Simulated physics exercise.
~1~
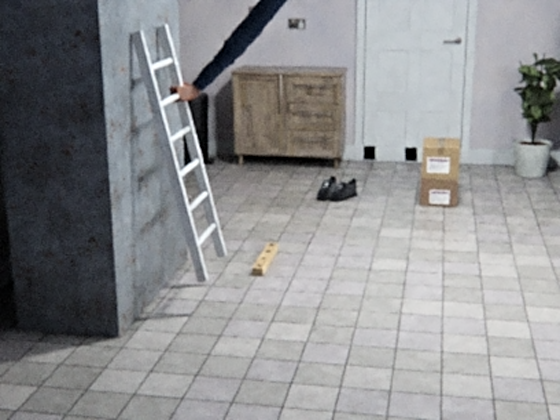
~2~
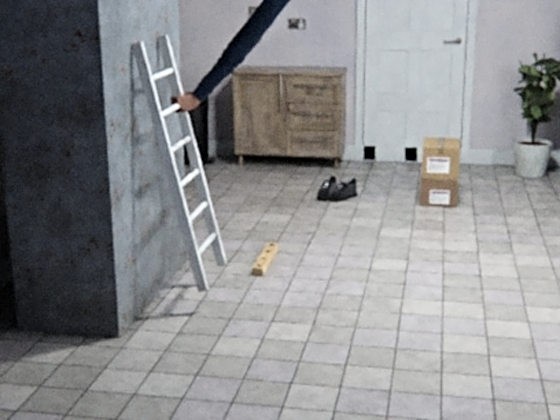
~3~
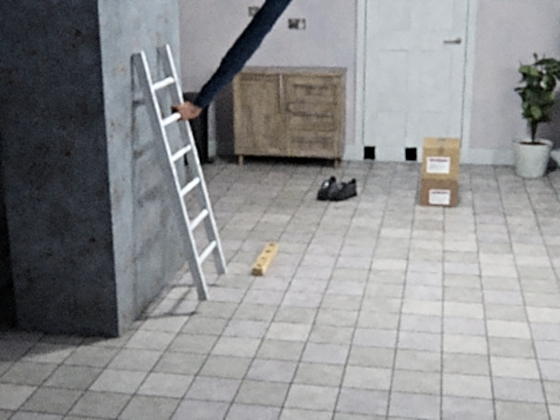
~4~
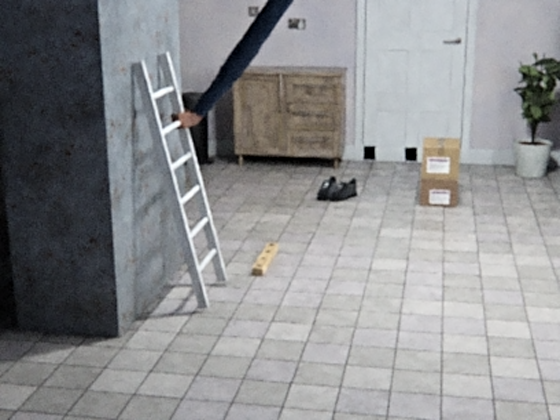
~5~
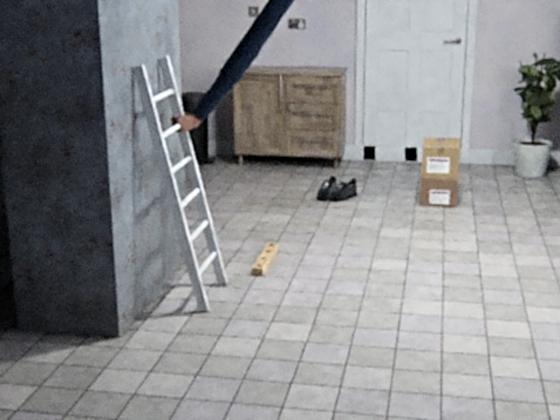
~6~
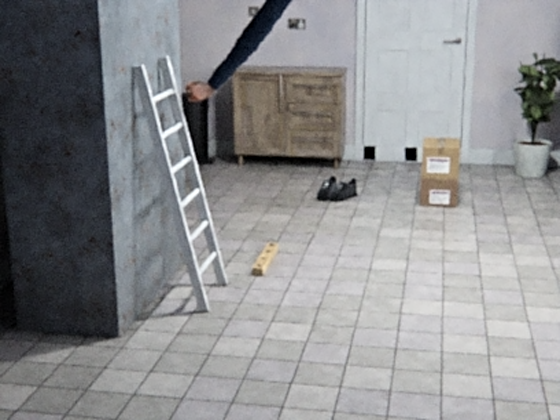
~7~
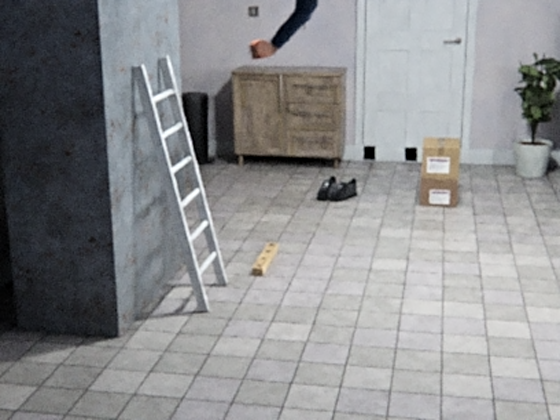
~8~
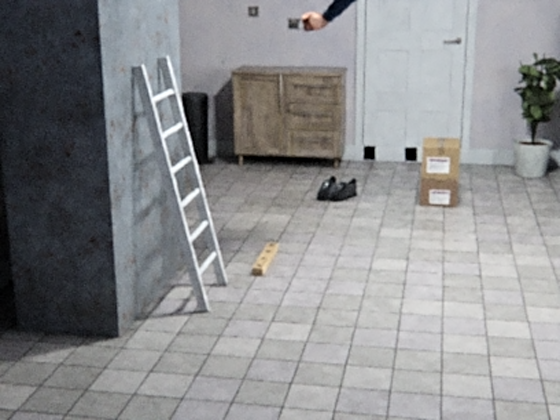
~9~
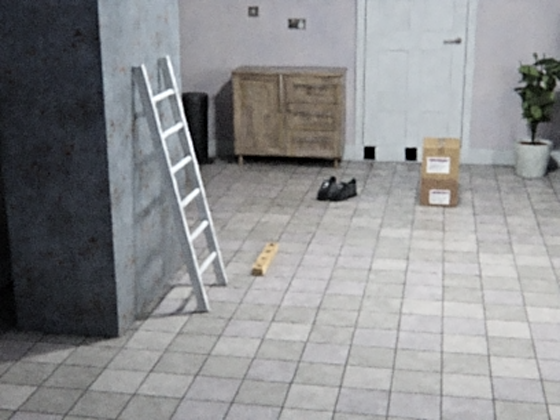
In a tiled room, a hand shifts a white ladder-like frame against a grey wall, lets go and withdraws, leaving it leaning.
